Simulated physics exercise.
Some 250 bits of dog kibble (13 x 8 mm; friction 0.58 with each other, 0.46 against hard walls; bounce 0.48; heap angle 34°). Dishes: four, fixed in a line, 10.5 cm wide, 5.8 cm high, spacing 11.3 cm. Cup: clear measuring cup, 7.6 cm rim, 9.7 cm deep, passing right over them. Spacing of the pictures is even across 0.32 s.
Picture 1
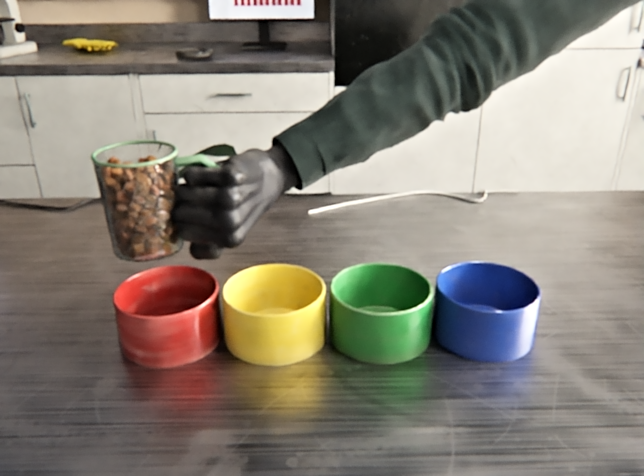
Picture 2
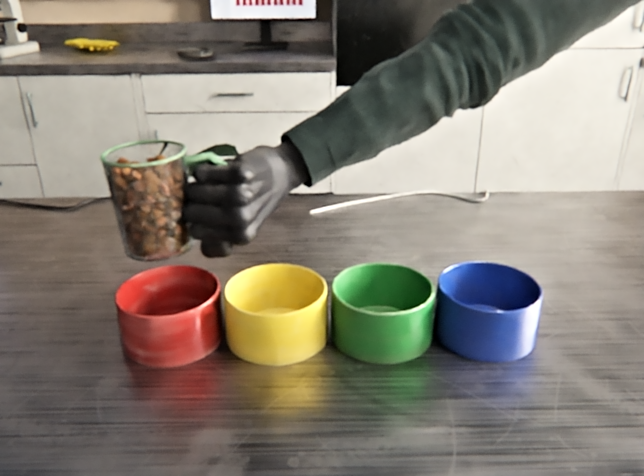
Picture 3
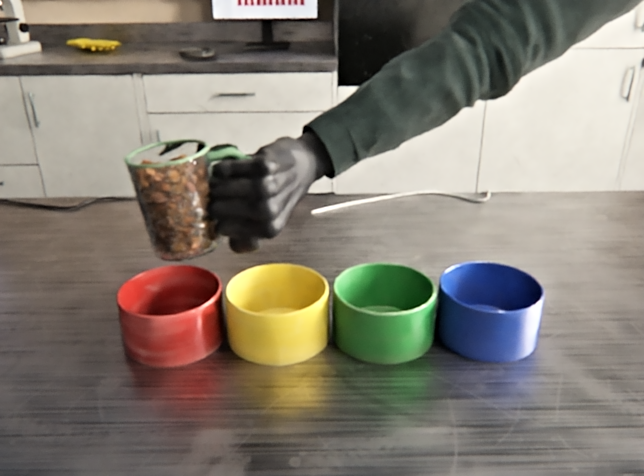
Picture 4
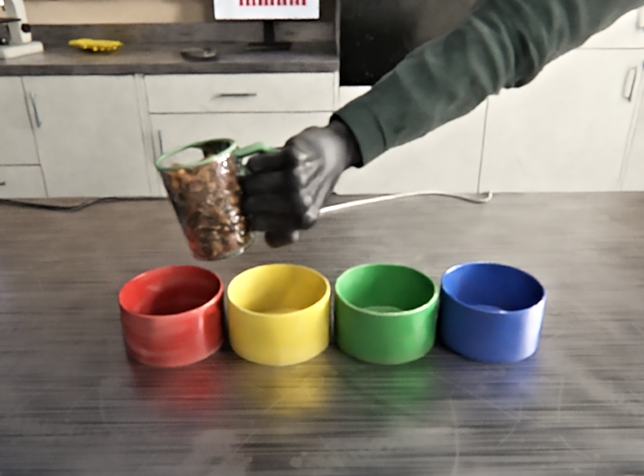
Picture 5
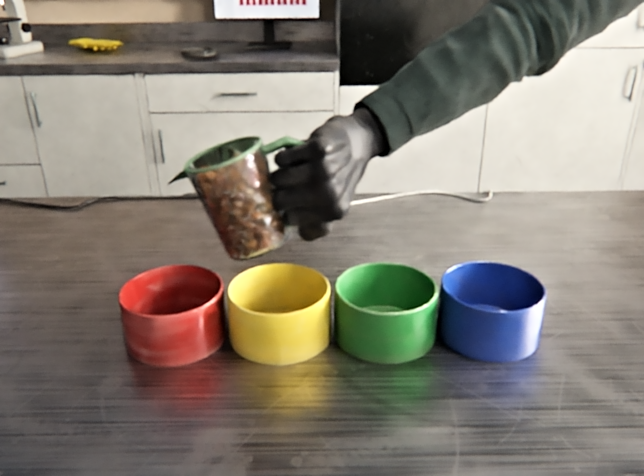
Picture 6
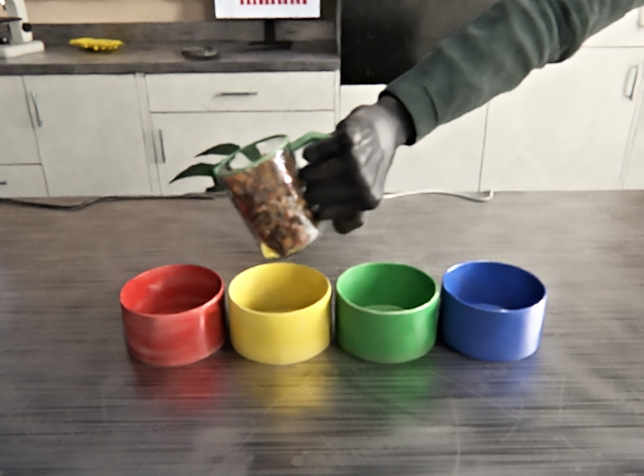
Above four colored bowls, a gloved hand moves a clear cup of brown pieces right, tilting it left.
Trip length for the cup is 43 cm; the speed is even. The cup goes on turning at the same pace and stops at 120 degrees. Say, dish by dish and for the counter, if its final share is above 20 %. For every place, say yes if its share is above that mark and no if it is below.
Red dish: No, blue dish: Yes, green dish: No, yellow dish: No, counter: No.
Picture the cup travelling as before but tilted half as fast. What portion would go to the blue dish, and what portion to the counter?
Blue 100; counter 0.
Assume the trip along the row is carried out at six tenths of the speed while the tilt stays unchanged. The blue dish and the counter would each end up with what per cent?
In that case: Blue 80, and counter 0.
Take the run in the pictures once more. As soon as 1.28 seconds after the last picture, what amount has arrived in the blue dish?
Estimate to date: Some 70 %.
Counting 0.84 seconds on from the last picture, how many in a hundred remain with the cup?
Around 95 percent.
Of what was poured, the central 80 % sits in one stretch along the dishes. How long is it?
6 centimetres.
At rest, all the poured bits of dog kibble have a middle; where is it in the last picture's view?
Approximately (494, 309) in the last view.
Then, 0.51 s after the last picture, tilt 70 degrees; cup holds 100 %.
Then, 0.84 s after the last picture, tilt 100 degrees; cup holds 95 %.
Then, 1.28 s after the last picture, tilt 120 degrees; cup holds 30 %, blue 70 %.
In the end, red 0 %, blue 100 %, green 0 %, yellow 0 %, counter 0 %.
